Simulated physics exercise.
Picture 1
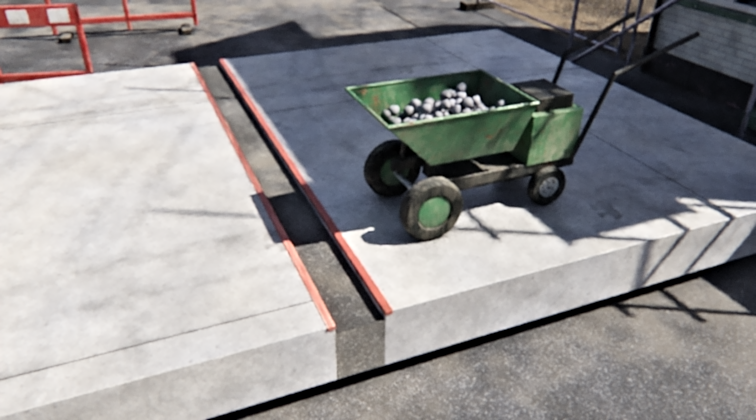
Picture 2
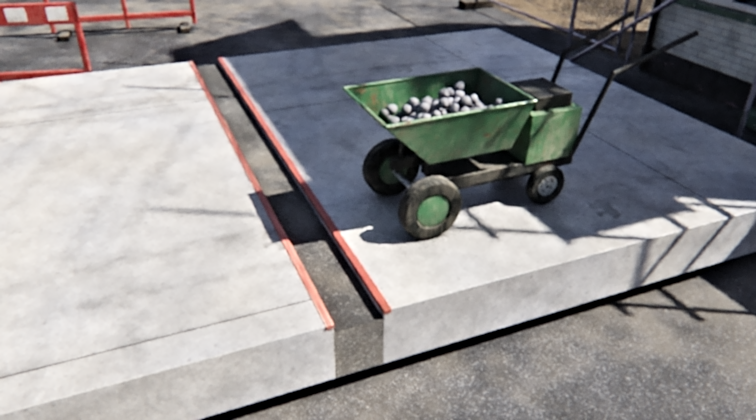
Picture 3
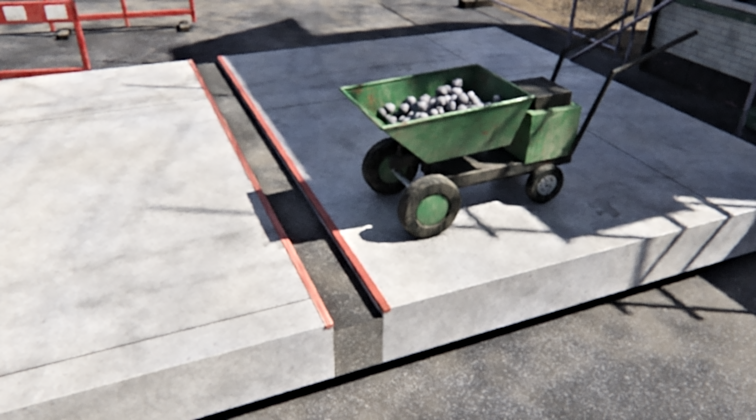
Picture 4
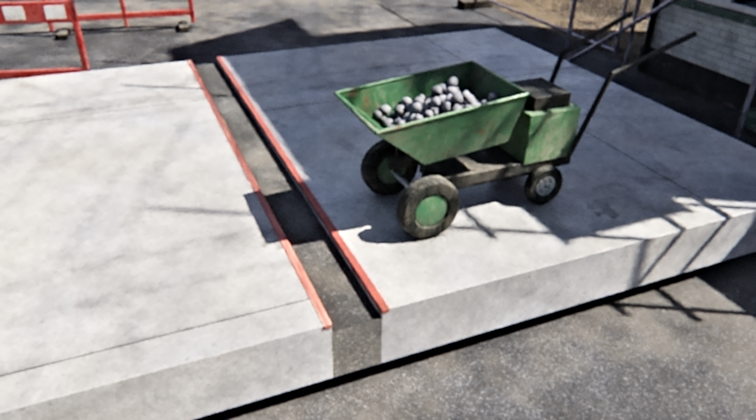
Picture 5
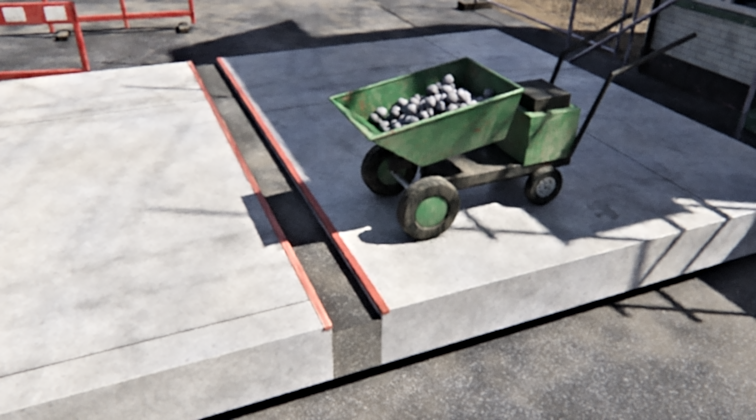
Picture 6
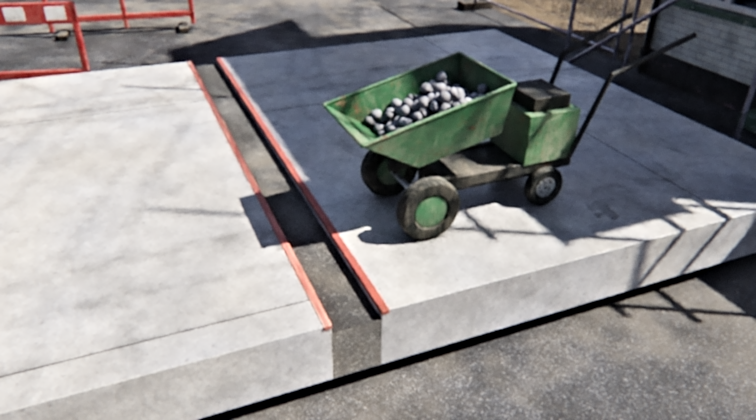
Green skip of a small power barrow tilting slightly toward a narrow trench between pale slabs, its round cobbles still heaped inside.
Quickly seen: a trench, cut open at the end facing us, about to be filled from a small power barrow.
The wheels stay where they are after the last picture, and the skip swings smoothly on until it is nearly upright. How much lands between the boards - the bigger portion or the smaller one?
Trench misses most.
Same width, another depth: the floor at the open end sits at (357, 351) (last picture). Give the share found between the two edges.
Estimate: Approx. 60 %.
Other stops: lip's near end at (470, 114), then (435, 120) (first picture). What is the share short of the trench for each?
I'd expect close to 40 per cent and then close to 20 per cent.
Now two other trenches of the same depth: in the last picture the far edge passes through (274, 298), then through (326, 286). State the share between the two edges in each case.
I'd say some 60 in a hundred, followed by 10 in a hundred.
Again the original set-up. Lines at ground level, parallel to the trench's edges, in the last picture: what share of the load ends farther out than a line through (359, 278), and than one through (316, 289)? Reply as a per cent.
Estimate, first then second: 60 %, 40 %.
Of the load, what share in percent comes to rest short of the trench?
Roughly 0 per cent of the load.
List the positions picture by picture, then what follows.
The first picture shows lip of the skip near (388, 128), level; top of the load near (456, 110), round cobbles; first edge of the trench near (367, 277); far edge near (313, 290), the trench under half as wide as the skip, and shallow for its width.
The second picture shows lip of the skip near (386, 127), level; top of the load near (467, 108).
The third picture shows lip of the skip near (382, 128), tipped barely; top of the load near (464, 106).
The fourth picture shows lip of the skip near (376, 133), tipped barely; top of the load near (459, 105).
The fifth picture shows lip of the skip near (370, 139), tipped a little; top of the load near (463, 103).
The sixth picture shows lip of the skip near (363, 146), tipped a little; top of the load near (457, 100); first edge of the trench near (363, 276); far edge near (309, 290).
Shortly afterwards, skip tipped well over; the whole lot in the skip.
Next, skip tipped steeply; the bulk in the skip; a little in or heaped over the trench; a little beyond it; only a few falling.
Some moments later, skip tipped right over; near a third in the skip; near a quarter in or heaped over the trench; near a third beyond it.
In the end, skip tipped right over; near a third in the skip; near a quarter in or heaped over the trench; near a third beyond it.
